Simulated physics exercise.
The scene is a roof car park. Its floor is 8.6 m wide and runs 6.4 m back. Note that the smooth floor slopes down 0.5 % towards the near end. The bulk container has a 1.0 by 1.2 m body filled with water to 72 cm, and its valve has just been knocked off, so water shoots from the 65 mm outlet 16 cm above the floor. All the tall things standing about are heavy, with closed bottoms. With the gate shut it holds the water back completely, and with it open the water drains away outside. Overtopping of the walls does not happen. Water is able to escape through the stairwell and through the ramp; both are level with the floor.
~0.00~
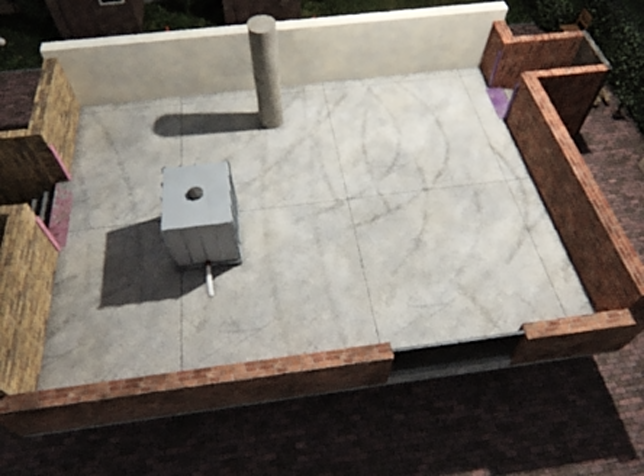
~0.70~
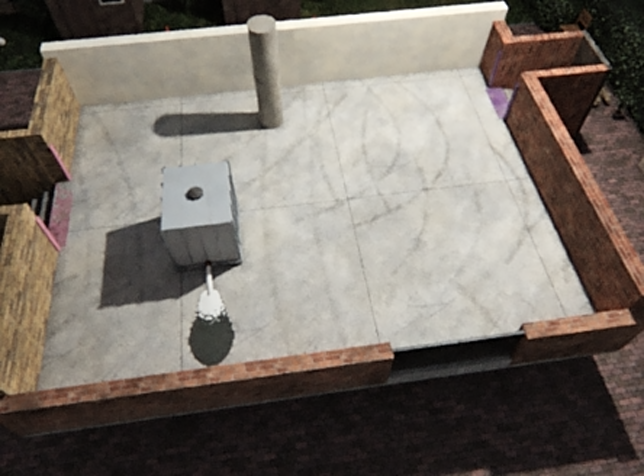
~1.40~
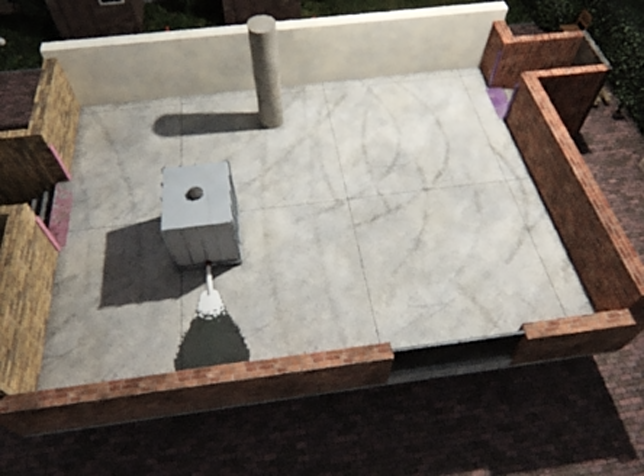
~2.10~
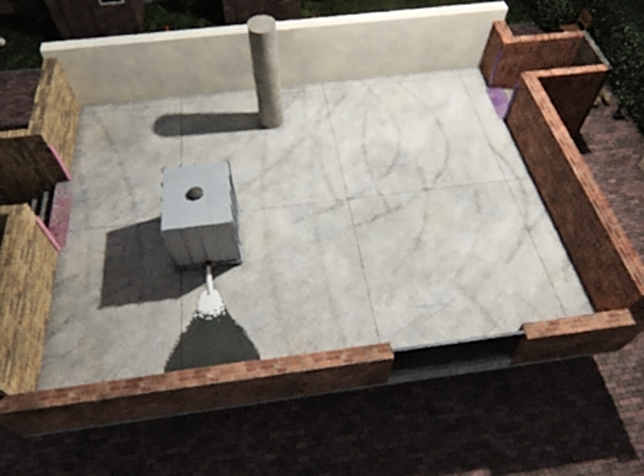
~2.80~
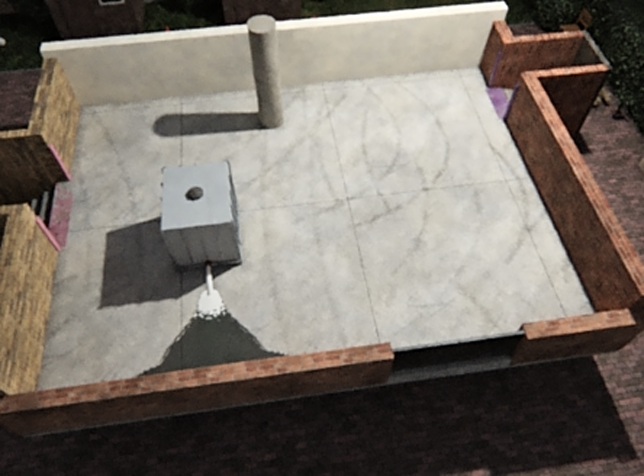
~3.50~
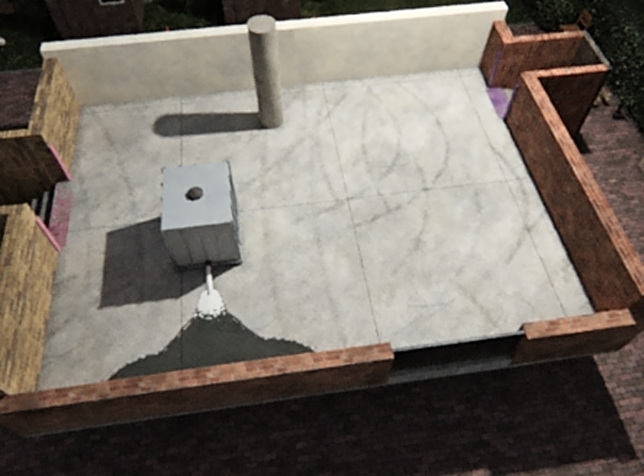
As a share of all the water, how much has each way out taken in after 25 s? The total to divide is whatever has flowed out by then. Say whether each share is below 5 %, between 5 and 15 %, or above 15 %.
The gate carries off less than 5 %. The flight of stairs down (marked pink) carries off less than 5 %. The down ramp (marked purple) carries off under 5 %.
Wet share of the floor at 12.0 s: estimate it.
Near 15 per cent is wet.
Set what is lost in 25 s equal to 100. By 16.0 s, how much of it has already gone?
I'd put it at about 0 per cent.
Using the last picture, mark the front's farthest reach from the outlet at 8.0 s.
(417, 357).
After 5.0 s water covers 5 % of the floor and is deepest (4 cm) near (213, 386); gone so far, the gate 0 %, the flight of stairs down (marked pink) 0 %, the down ramp (marked purple) 0 %.
After 8.0 s water covers 10 % of the floor and is deepest (4 cm) near (213, 386); gone so far, the gate 0 %, the flight of stairs down (marked pink) 0 %, the down ramp (marked purple) 0 %.
After 12.0 s water covers 15 % of the floor and is deepest (4 cm) near (213, 386); gone so far, the gate 0 %, the flight of stairs down (marked pink) 0 %, the down ramp (marked purple) 0 %.
After 16.0 s water covers 25 % of the floor and is deepest (4 cm) near (213, 386); gone so far, the gate 0 %, the flight of stairs down (marked pink) 0 %, the down ramp (marked purple) 0 %.
After 25.0 s water covers 35 % of the floor and is deepest (4 cm) near (201, 388); gone so far, the gate 0 %, the flight of stairs down (marked pink) 0 %, the down ramp (marked purple) 0 %.
